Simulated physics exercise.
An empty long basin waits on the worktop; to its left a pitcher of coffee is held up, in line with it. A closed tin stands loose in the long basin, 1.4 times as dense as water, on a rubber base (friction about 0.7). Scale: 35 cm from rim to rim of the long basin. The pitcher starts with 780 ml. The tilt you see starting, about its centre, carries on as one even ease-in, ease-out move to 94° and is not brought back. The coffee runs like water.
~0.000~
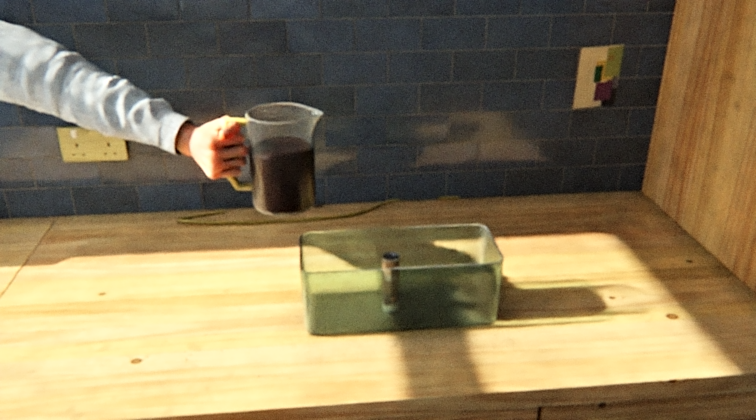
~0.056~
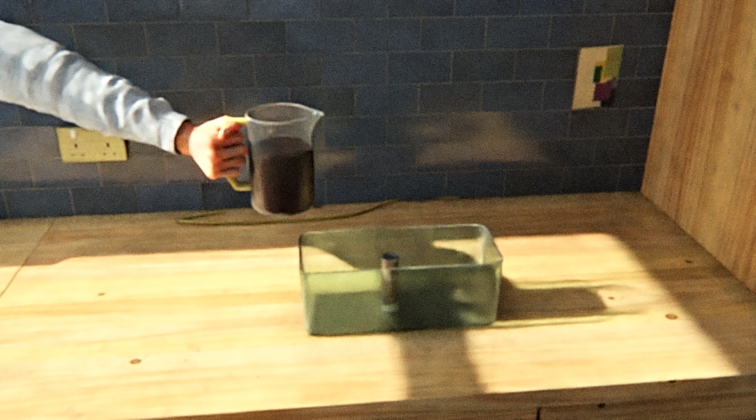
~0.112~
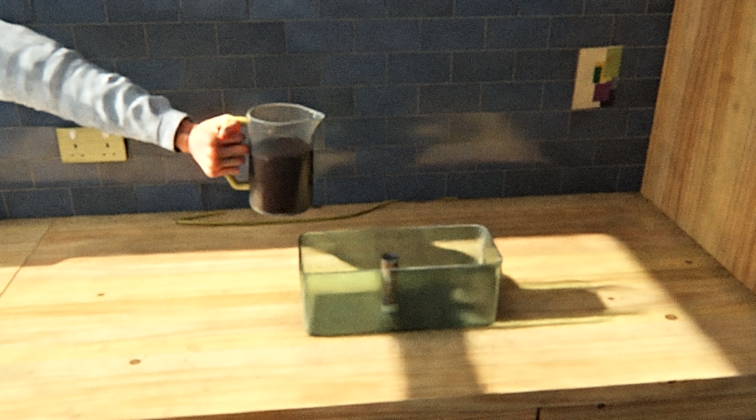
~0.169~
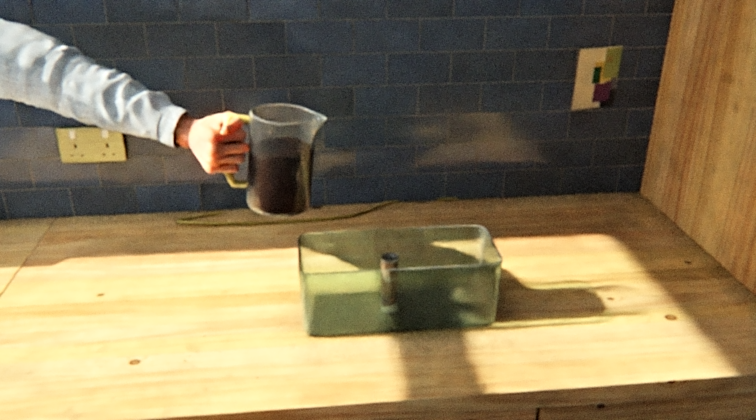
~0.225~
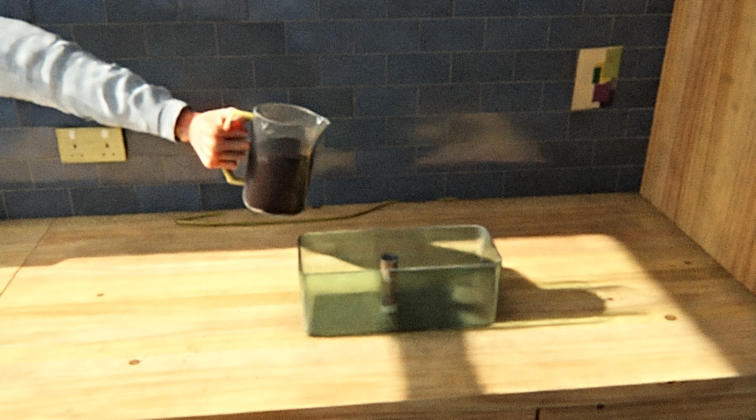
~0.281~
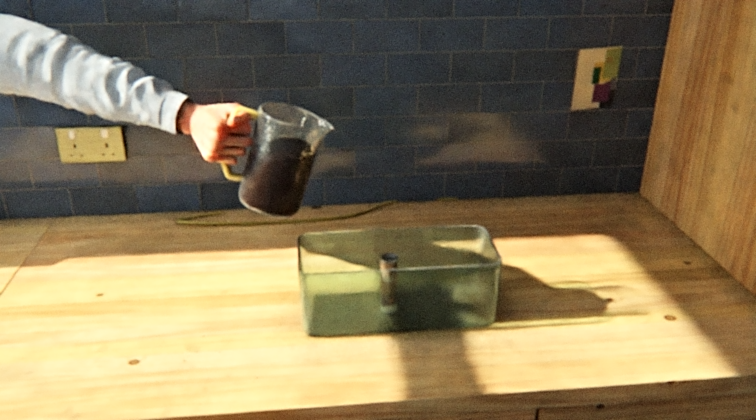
A hand holding a glass pitcher of dark coffee above a wooden worktop, slowly tilting it rightward near a long clear basin.
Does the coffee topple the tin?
The tin goes over.
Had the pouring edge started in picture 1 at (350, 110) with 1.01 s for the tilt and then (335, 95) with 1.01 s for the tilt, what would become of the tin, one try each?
First it keeps standing; then it keeps standing.
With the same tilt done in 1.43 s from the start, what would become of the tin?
The tin topples.
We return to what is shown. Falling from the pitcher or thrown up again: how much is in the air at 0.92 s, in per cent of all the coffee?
About 22 per cent.
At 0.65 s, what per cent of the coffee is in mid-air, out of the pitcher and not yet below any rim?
Some 3 per cent.
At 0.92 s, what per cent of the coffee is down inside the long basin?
Near 16 in a hundred.
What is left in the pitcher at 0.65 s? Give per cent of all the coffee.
Some 96 per cent.
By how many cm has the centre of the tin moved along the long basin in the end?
Some 7.5 cm.
By 0.65 s the tilt is 68° and 97 per cent is still to pour; the tin stands where it began.
By 0.92 s the tilt is 92° and 61 per cent is still to pour; the tin stands where it began.
By 1.20 s the tilt is 94° and 23 per cent is still to pour; the tin stands where it began.
By 1.51 s the tilt is 94° and 8 per cent is still to pour; the tin leans 39°.
At rest the tin lies on its side.
